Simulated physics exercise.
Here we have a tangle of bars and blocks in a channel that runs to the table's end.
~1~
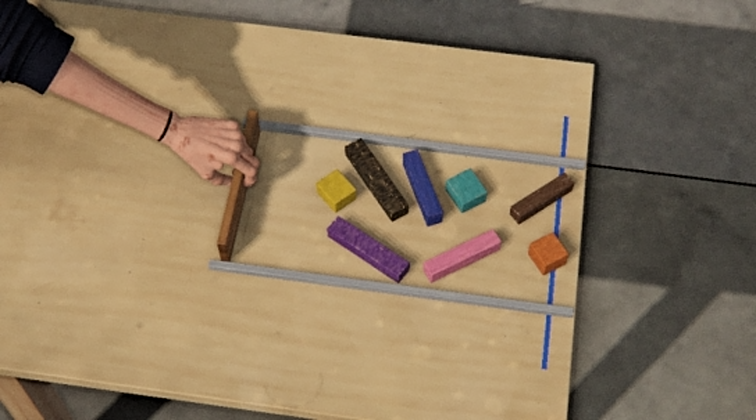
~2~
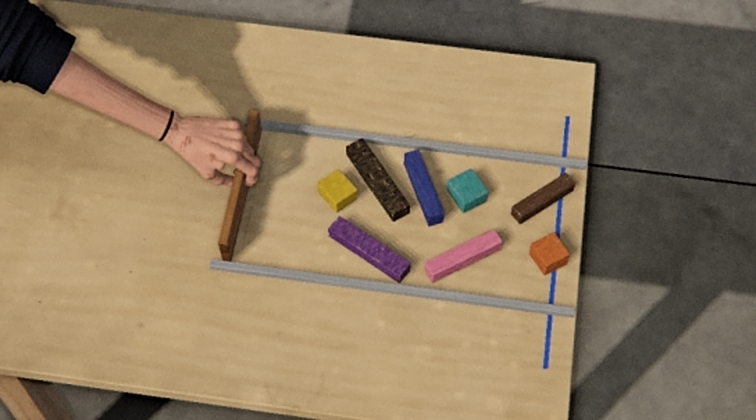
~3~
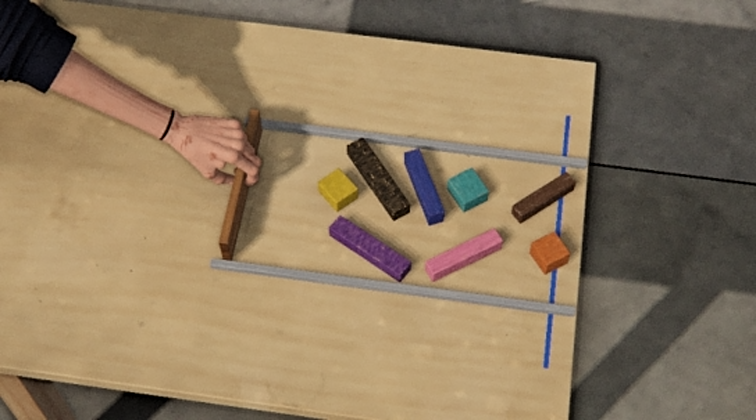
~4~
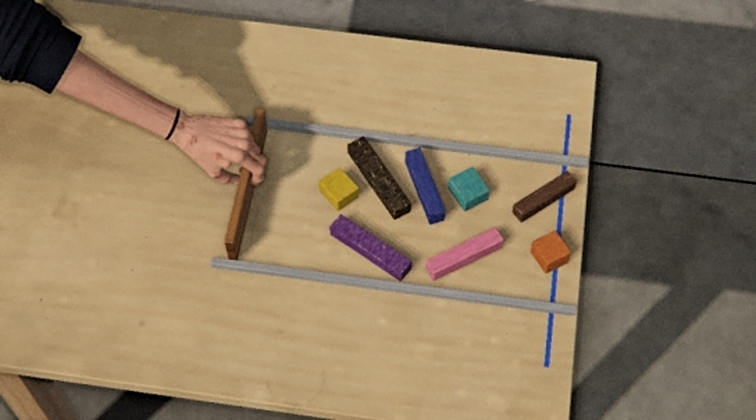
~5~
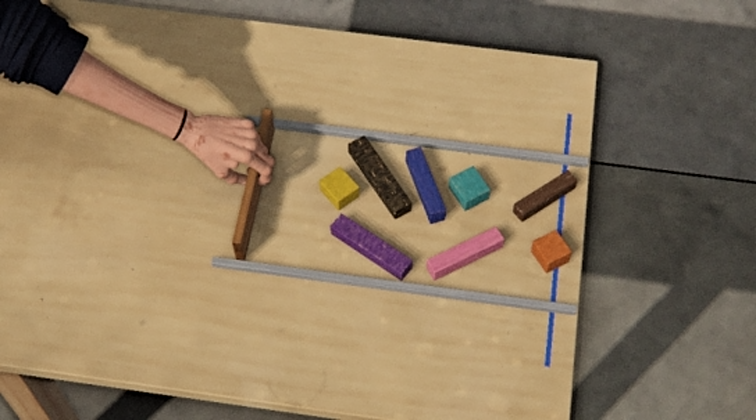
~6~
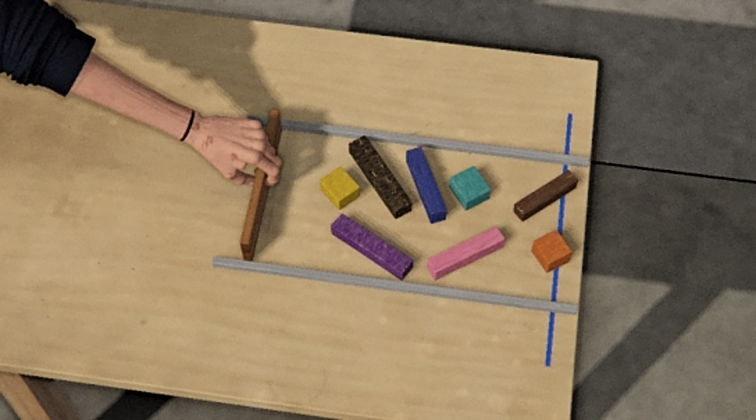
A hand held a wooden board still at the left of a channel, then slid it slightly right toward the colorful bars and blocks, which stayed in place without the board touching them.
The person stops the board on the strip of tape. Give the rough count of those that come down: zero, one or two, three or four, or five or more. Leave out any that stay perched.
In the end the number that fall off is five or more.
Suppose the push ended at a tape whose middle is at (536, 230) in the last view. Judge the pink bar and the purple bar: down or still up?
The pink bar comes down, the purple bar holds on.
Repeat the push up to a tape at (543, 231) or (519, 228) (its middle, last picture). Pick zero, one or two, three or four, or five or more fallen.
The falls would be at least five; either three or four.
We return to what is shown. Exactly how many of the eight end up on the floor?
Exactly 7.
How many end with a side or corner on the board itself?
It touches 1.
Early on, none off yet; orange block at rest near (552, 251); brown bar at rest near (546, 196); pink bar at rest near (466, 253).
A while later, none off yet; orange block at rest near (552, 251); brown bar travelled a little near (560, 186); pink bar travelled about its own width near (523, 241).
Further along, two off so far; orange block on its side near (602, 292); brown bar in the air near (607, 228); pink bar travelled about its own width near (589, 242).
Finally, the number that fall off is five or more; lost, black bar, purple bar, blue bar, turquoise block, pink bar, brown bar and orange block.
